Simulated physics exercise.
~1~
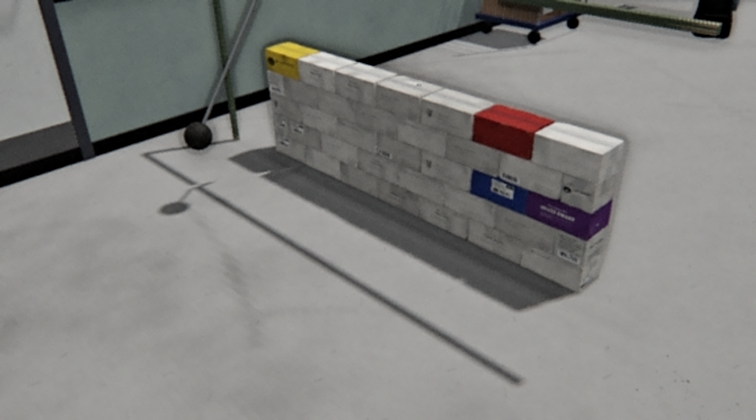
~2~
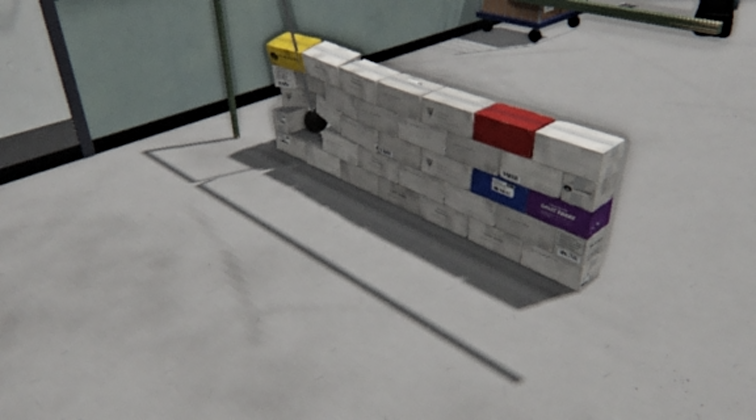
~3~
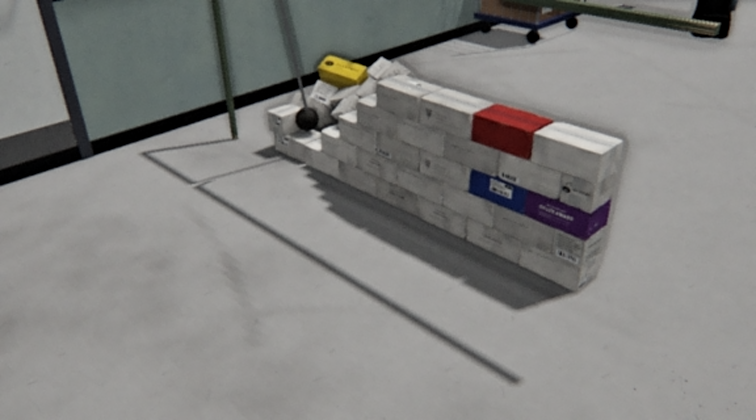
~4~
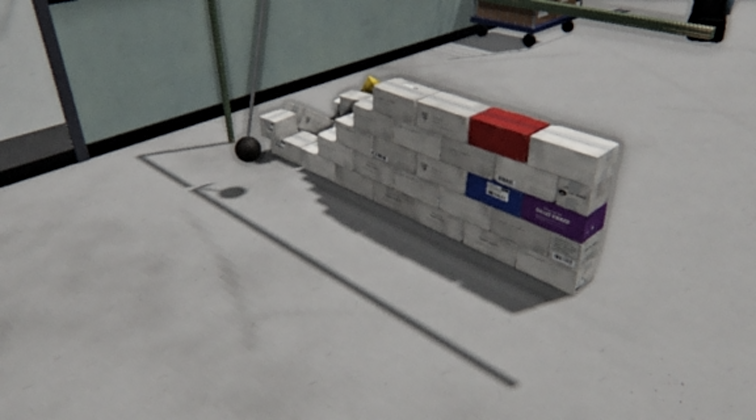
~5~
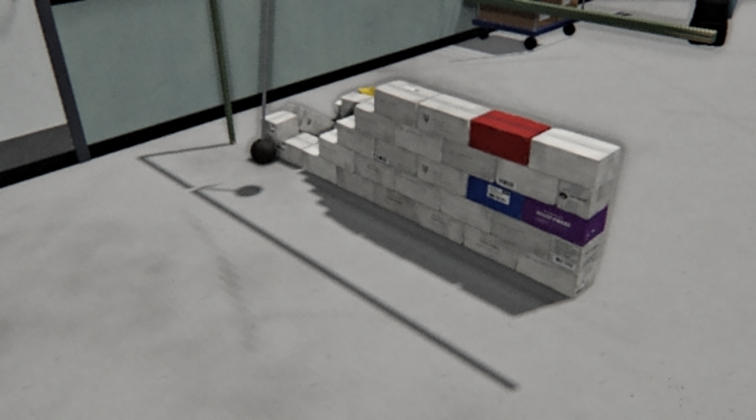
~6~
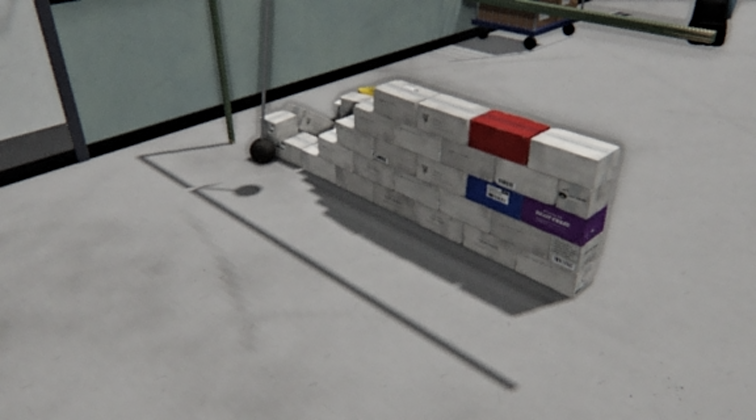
A dark ball swung on a line into the left end of a low wall of white boxes, toppling that corner and tipping the yellow box off behind, then swung back left, while the rest, including the red, blue and purple boxes, stayed standing.
